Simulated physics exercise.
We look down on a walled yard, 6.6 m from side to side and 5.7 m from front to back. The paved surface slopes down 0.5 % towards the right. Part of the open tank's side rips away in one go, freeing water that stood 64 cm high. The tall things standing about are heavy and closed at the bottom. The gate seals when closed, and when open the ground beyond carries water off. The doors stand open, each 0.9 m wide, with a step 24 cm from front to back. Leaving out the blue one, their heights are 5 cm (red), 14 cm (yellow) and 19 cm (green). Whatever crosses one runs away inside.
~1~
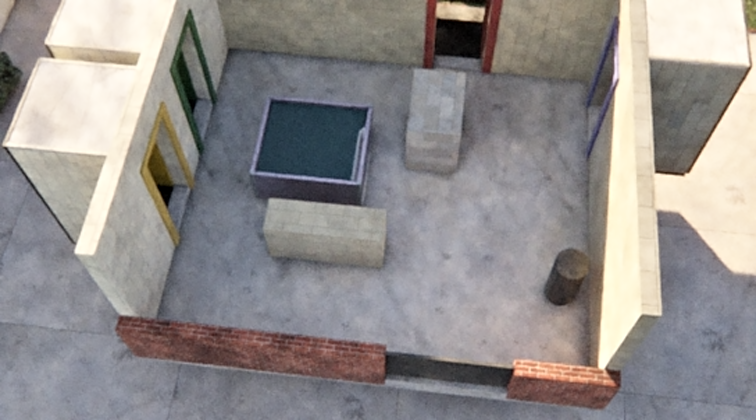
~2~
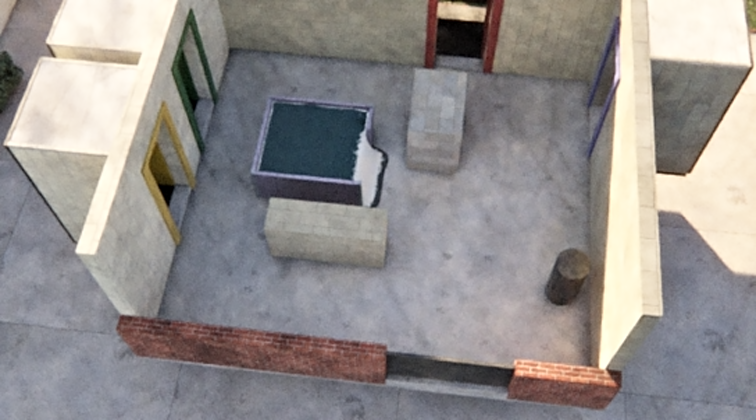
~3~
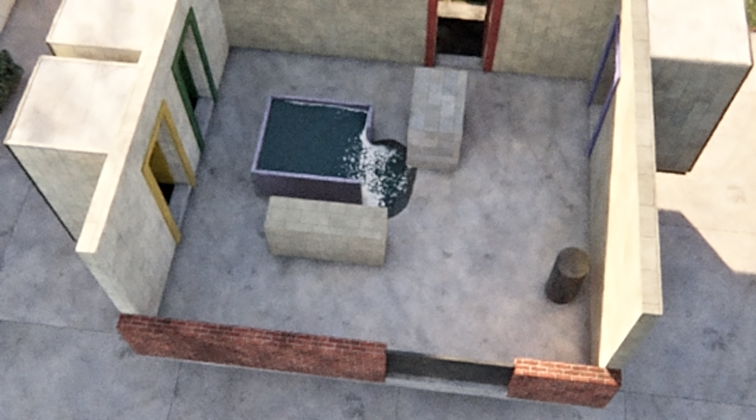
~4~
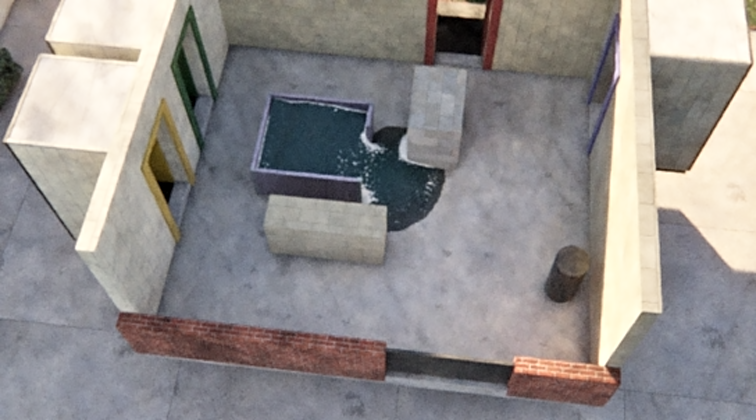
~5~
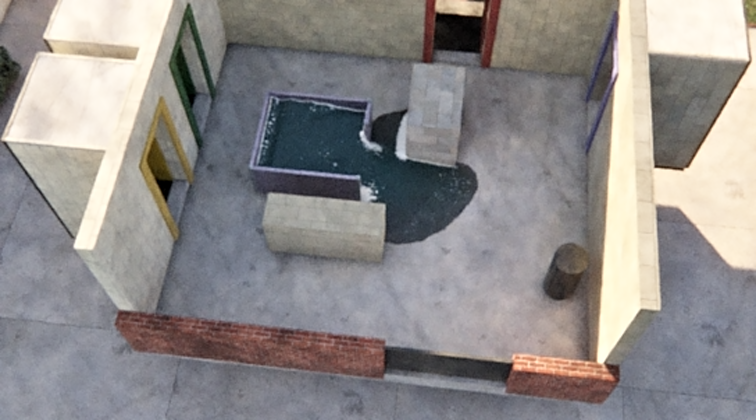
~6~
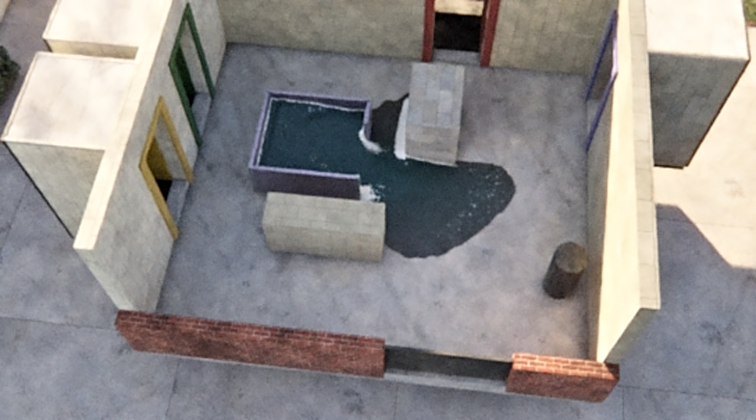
Dark water sits still in an open tank inside a walled yard, until part of the tank's right side gives way and white froth pours out. The water spreads rightward across the paving, passing between two pale blocks, and widens into a dark, rounded pool as the level in the tank drops.
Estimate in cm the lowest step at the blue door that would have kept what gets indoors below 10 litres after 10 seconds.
It would have to be roughly 5.5 cm high.
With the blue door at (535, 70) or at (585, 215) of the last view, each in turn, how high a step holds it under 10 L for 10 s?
Roughly 7.5 and 21 cm.
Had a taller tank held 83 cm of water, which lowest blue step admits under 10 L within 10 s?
About 8.0 cm.
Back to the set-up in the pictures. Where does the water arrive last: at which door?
Last comes the yellow one.
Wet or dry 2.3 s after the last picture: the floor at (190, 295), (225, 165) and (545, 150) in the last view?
In that order: Still dry, dry, wet.
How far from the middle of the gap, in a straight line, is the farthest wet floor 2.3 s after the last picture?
Roughly 4.8 m.
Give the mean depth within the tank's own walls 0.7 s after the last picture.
Some 34 cm.
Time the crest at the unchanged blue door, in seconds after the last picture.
At about 6.5 s.
Then, 0.7 s after the last picture water covers 30 % of the floor, deepest (32 cm) near (399, 163); it has not reached the blue door.
Then, 2.3 s after the last picture water covers 50 % of the floor, deepest (27 cm) near (582, 344); 7 cm at the blue door, 0 litres in over its 8 cm step.
Then, 9.3 s after the last picture water covers 95 % of the floor, deepest (8 cm) near (581, 95); 7 cm at the blue door, 2 litres in over its 8 cm step.
At the blue door as built, the water peaked near 8 cm, 6.5 s after the last picture.
With a step of 5 cm, 16 litres would have come in within the 10 s; with 6.5 cm, 6 litres. So under 10 litres takes about 5.5 cm.
